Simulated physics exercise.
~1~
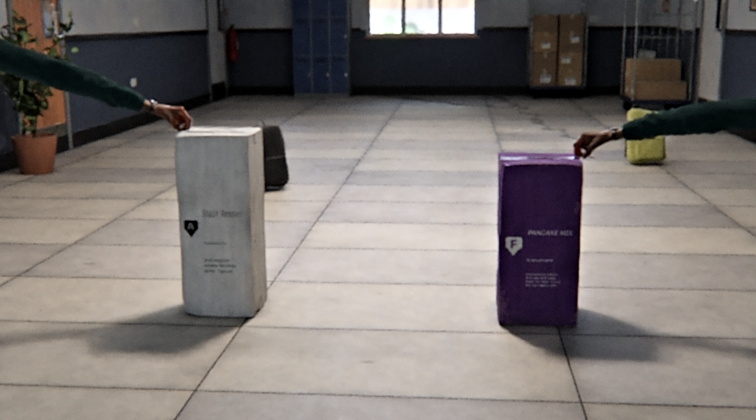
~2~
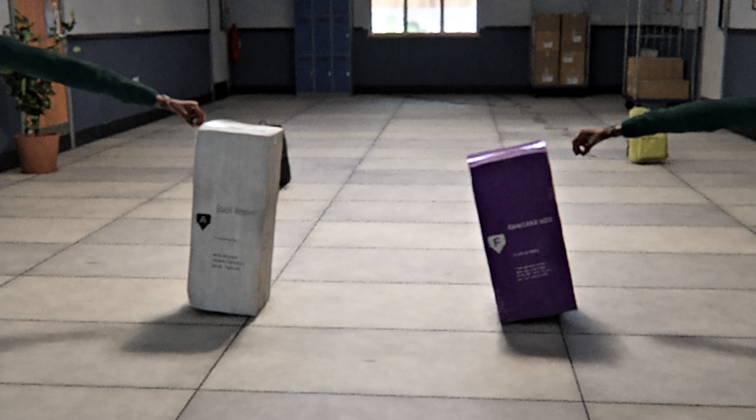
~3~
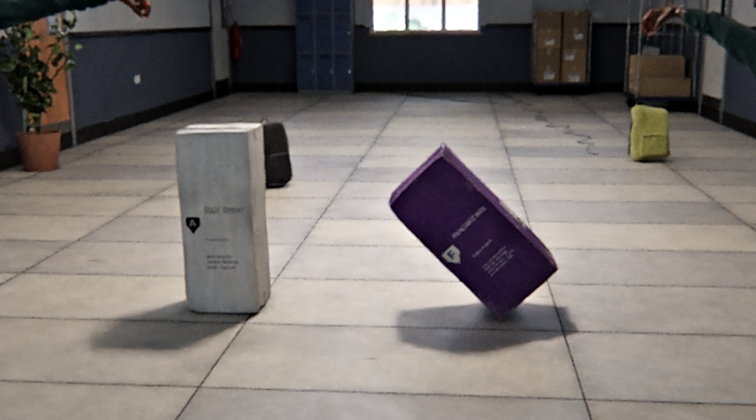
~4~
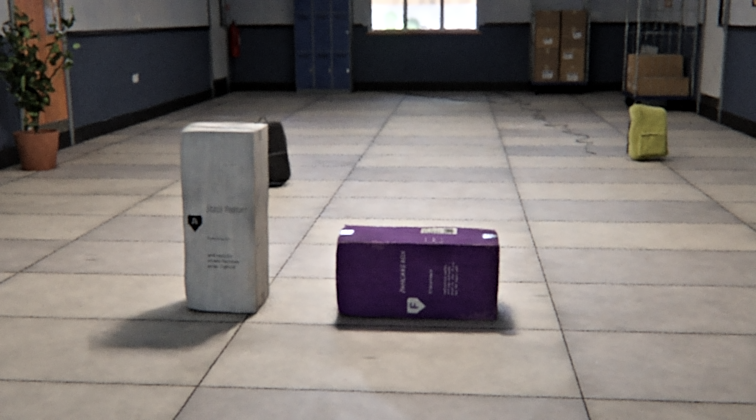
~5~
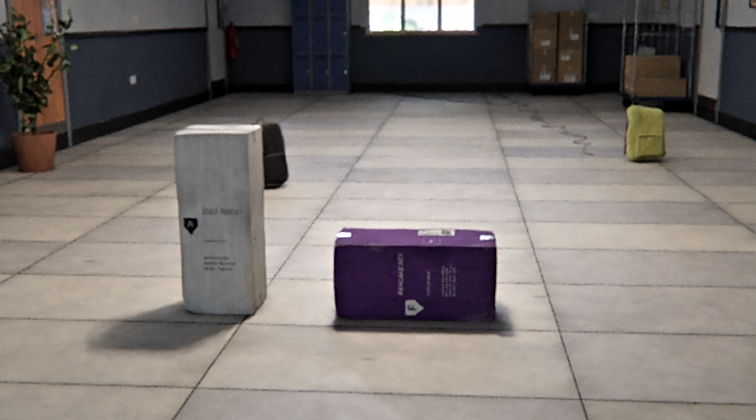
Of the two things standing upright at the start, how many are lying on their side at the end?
One of them is lying on its side at the end, the purple parcel.
